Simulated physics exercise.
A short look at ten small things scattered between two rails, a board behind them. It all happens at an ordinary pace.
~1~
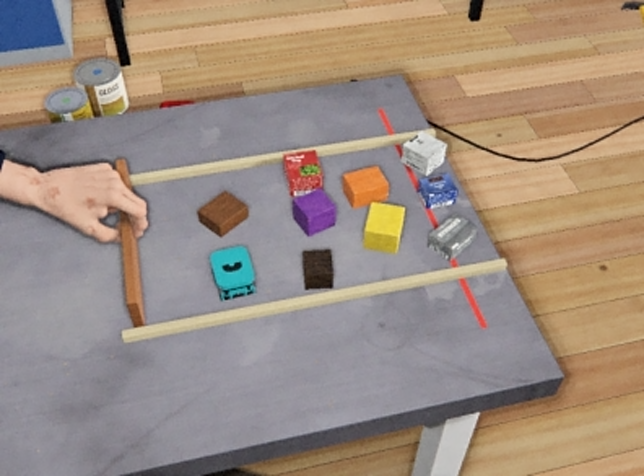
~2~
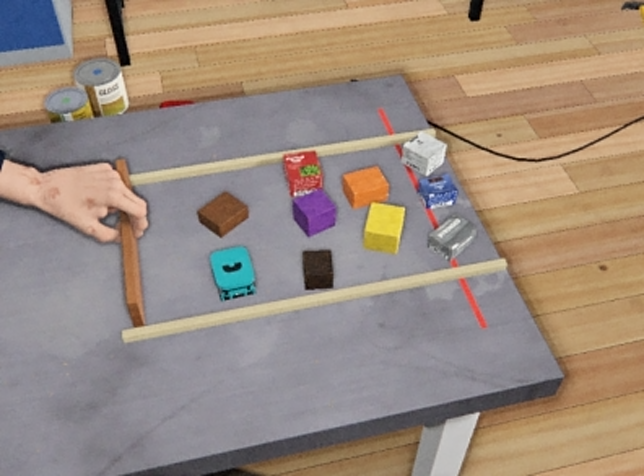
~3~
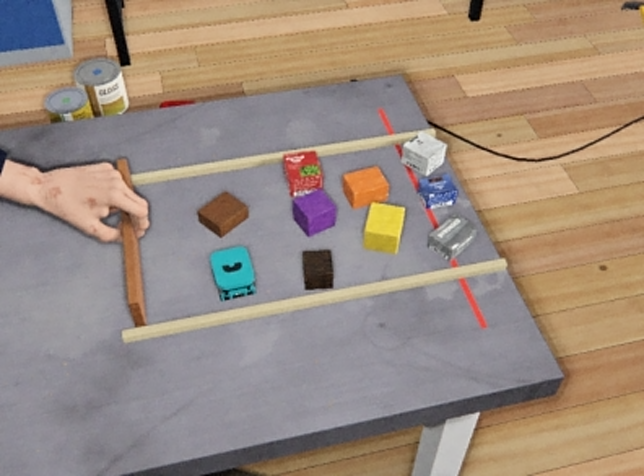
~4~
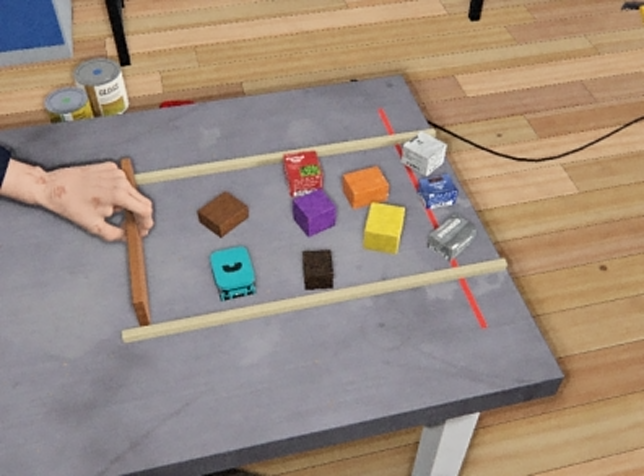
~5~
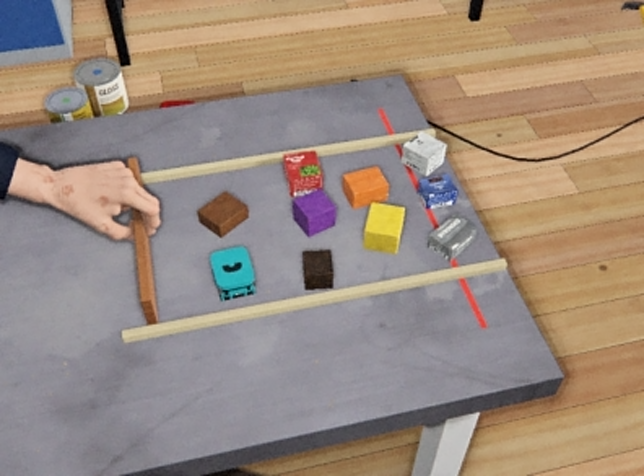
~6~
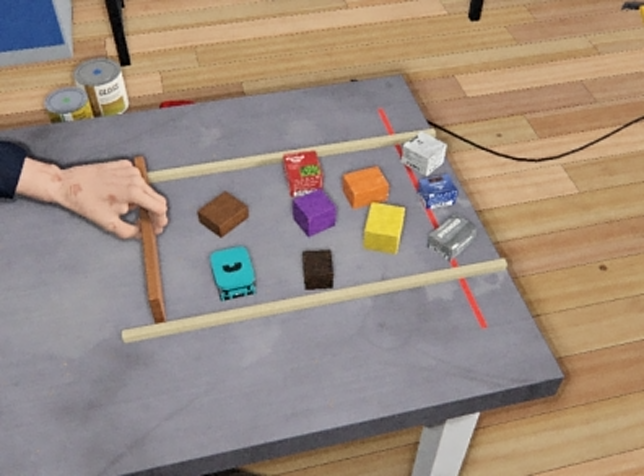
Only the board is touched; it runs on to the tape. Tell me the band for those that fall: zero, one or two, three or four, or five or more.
As it turns out, the number that fall off is five or more.
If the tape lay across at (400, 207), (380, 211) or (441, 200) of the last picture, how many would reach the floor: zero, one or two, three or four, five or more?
The falls would be just one or two; none at all; at least five.
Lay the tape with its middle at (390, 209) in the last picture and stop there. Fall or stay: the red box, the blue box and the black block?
The red box is kept, the blue box is lost, the black block stays on.
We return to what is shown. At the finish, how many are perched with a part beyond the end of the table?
Overhanging: 2.
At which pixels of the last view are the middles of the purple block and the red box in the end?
The purple block stops around (447, 203); the red box around (429, 148).
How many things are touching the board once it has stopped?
It touches 4.
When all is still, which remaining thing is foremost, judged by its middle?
The black block ends nearest.
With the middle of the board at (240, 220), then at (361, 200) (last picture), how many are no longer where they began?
At the one place 2, at the other 9.
A little later, none off yet; white box at rest near (424, 154); blue box at rest near (437, 192); grey box at rest near (452, 237).
When it is over, the number that fall off is five or more; down, orange block, yellow block, grey box, blue box and white box.
